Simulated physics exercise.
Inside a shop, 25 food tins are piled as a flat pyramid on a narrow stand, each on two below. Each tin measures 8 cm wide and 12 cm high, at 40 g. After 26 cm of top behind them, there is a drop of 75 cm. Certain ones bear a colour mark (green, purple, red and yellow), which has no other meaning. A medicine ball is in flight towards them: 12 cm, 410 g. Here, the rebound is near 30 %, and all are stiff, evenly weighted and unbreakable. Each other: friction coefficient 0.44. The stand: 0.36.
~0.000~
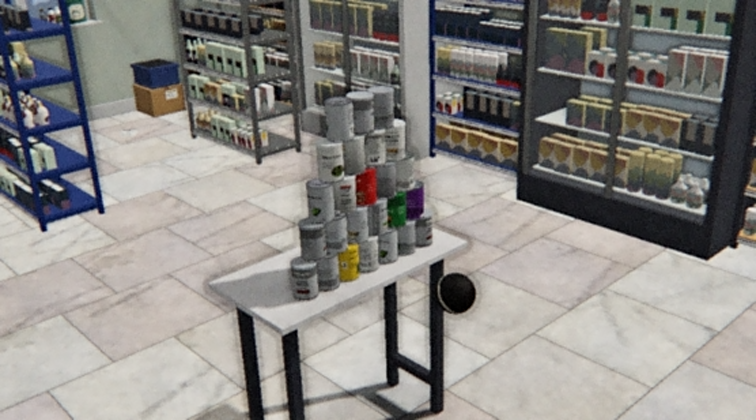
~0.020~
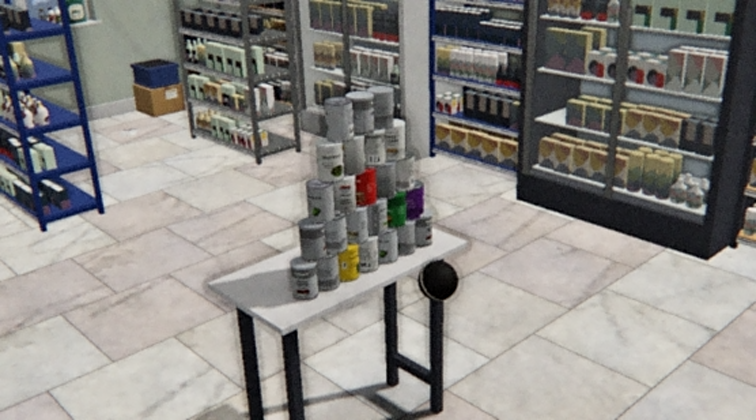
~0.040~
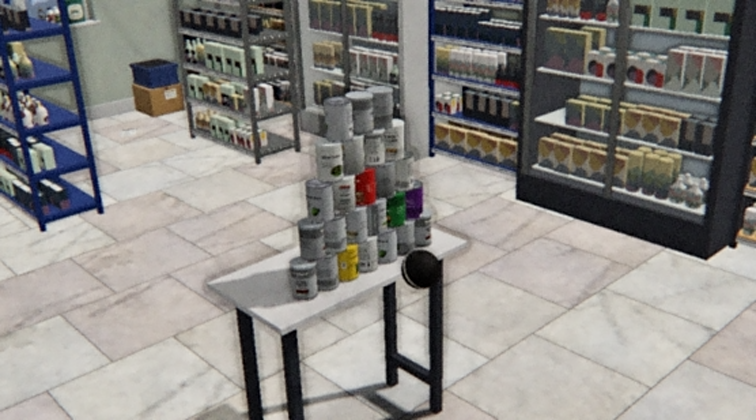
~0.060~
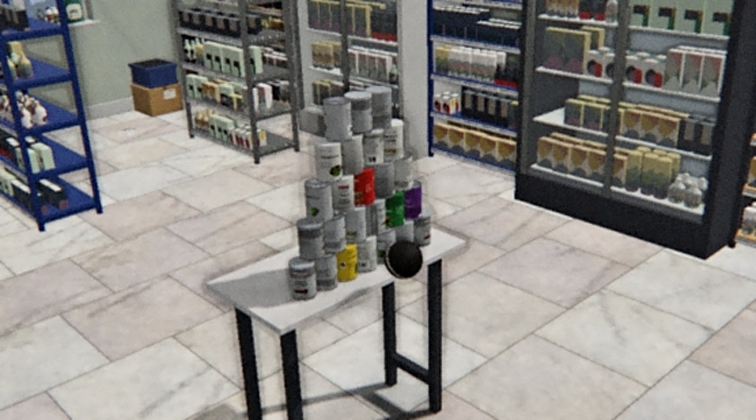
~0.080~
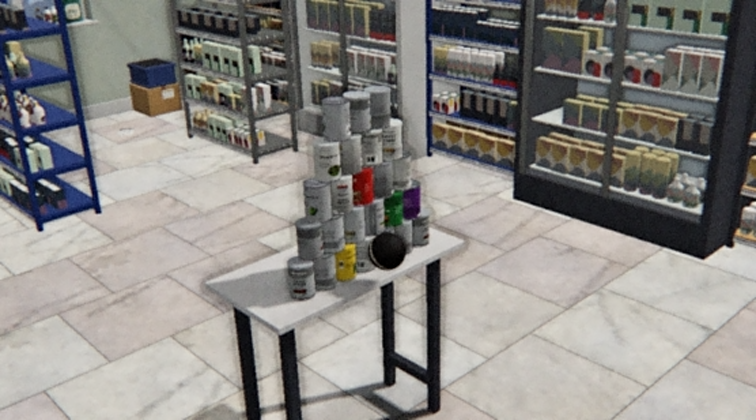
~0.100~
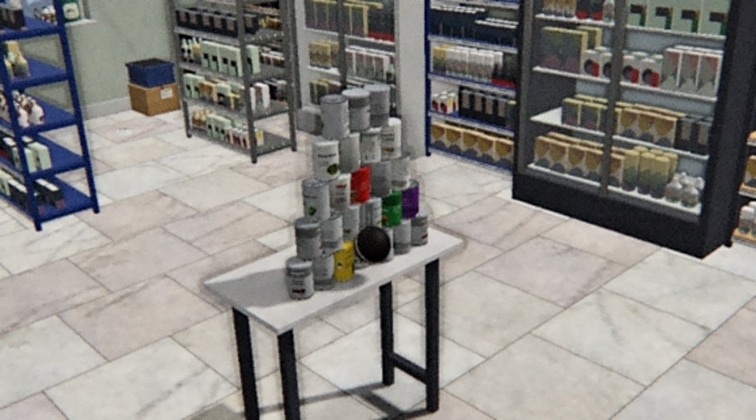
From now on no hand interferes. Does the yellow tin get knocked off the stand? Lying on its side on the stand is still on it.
Yes.
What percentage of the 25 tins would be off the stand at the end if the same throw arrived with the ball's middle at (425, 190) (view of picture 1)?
With that change, 50 in a hundred.
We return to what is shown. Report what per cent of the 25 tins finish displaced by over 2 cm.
75 percent of them have shifted.
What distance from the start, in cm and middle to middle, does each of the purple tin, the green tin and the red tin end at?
The purple one ends around 0 cm from its start, the green one around 0 cm and the red one around 170 cm.
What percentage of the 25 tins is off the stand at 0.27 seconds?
By then 0 %.
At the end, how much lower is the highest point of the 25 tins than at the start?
I make it close to 24 cm.
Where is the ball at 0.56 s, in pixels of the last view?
(265, 264), roughly.
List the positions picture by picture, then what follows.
In the first frame (each place is the centre of the face we see best; the camera pans a little), ball (455, 293) 9 cm from contact, 3.6 m/s; yellow tin (342, 265); purple tin (415, 204); red tin (371, 188); all in place.
The second frame shows ball (438, 281) 18 mm from contact, 3.6 m/s; yellow tin (342, 265).
The third frame shows ball (421, 269) after contact, 3.5 m/s; yellow tin (341, 265).
The fourth frame shows ball (404, 260) after contact, 3.5 m/s; yellow tin (340, 265).
The fifth frame shows ball (387, 251) after contact, 3.5 m/s; yellow tin (339, 265).
The sixth frame shows ball (372, 245) after contact, 2.4 m/s; yellow tin (338, 265); red tin (364, 187) tilted 4°; green tin (397, 210); steepest lean 6°, the tin at (356, 223); 4 have shifted.
By 0.27 s, ball still moving; none of the 25 tins off the stand, 19 disturbed; yellow tin moved 23 cm; red tin on its side.
By 0.56 s, ball still moving; 4 of the 25 tins off the stand; yellow tin tilted 53°, 17 cm lower; red tin tilted 16°, 30 cm lower.
By 0.98 s, ball still moving; 10 of the 25 tins off the stand; yellow tin tilted 50°, 63 cm lower; red tin tilted 7°, 96 cm lower.
By 1.54 s, ball still moving; 11 of the 25 tins off the stand; yellow tin on its side; red tin on its side.
When it is over (2.0 s), ball rolling away; 12 of the 25 tins off the stand; yellow tin on its side; red tin on its side; green tin unmoved. In pixels of the last frame, middles, yellow tin near (183, 353), red tin near (166, 311).
